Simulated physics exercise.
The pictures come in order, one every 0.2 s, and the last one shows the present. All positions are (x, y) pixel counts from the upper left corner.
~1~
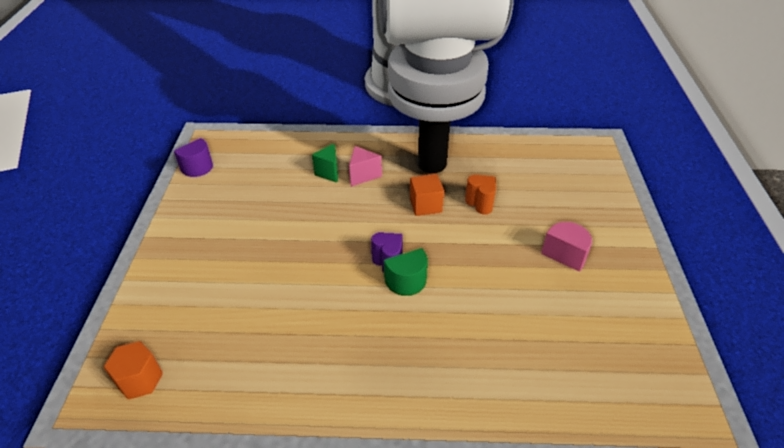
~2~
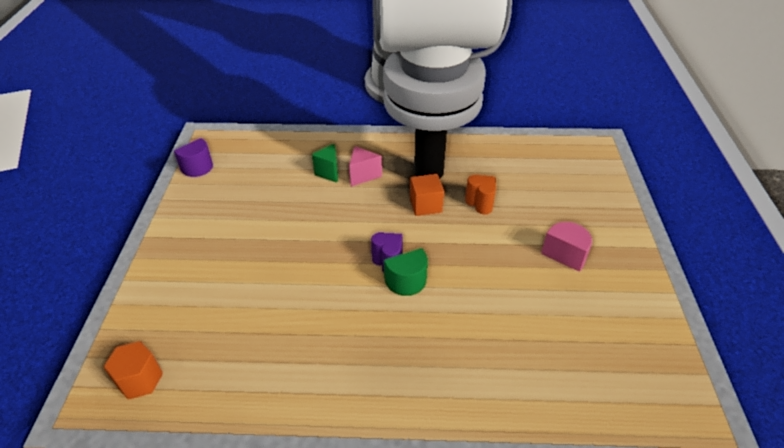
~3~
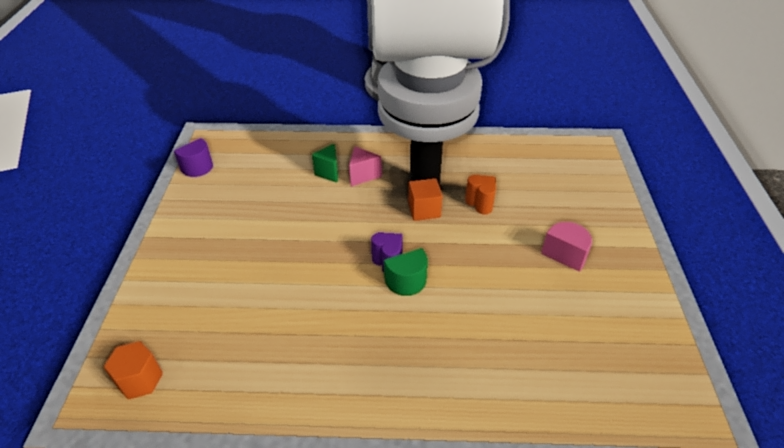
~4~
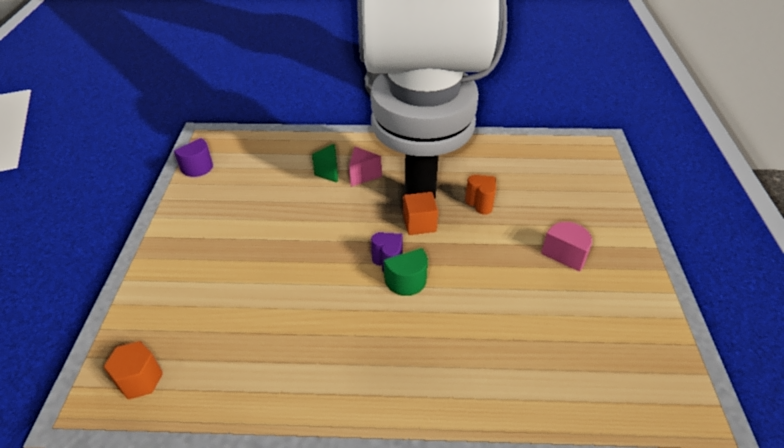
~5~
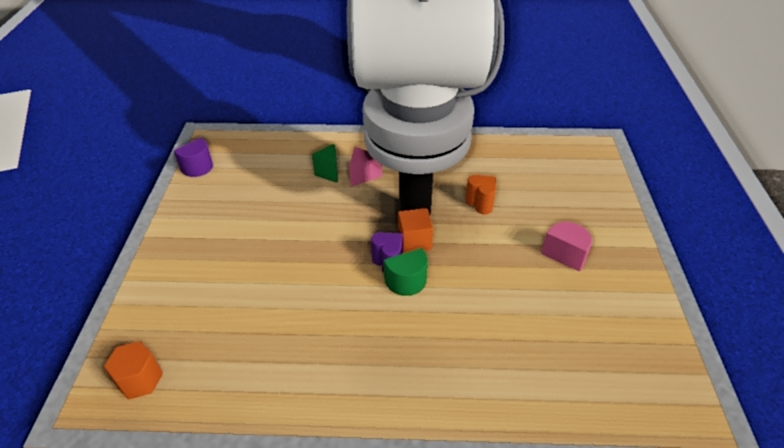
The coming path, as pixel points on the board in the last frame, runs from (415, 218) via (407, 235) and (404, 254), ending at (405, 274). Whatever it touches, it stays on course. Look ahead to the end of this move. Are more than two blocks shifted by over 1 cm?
The answer is yes.
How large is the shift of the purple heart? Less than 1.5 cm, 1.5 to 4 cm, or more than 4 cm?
It moves a fair bit, 1.5 to 4 cm.
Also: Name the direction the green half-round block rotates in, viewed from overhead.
The twist is clockwise.
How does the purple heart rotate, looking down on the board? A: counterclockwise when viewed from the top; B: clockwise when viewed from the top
B (clockwise when viewed from the top)
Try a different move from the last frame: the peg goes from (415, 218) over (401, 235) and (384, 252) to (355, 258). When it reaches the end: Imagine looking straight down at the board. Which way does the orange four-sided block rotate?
It swings round anticlockwise.
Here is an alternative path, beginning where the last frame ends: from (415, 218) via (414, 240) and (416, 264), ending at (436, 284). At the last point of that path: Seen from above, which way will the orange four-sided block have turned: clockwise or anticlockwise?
It swings round clockwise.
What follows on the original path. Halfway along, peg at (404, 238); purple heart at (380, 248), turned 45° clockwise; green half-round block at (408, 274), turned 20° clockwise; orange four-sided block at (416, 247), turned 20° anticlockwise.
At the end, peg at (405, 268); purple heart at (373, 255), turned 75° clockwise; green half-round block at (408, 299), turned 75° clockwise; orange four-sided block at (424, 277), turned 30° anticlockwise; orange heart still.
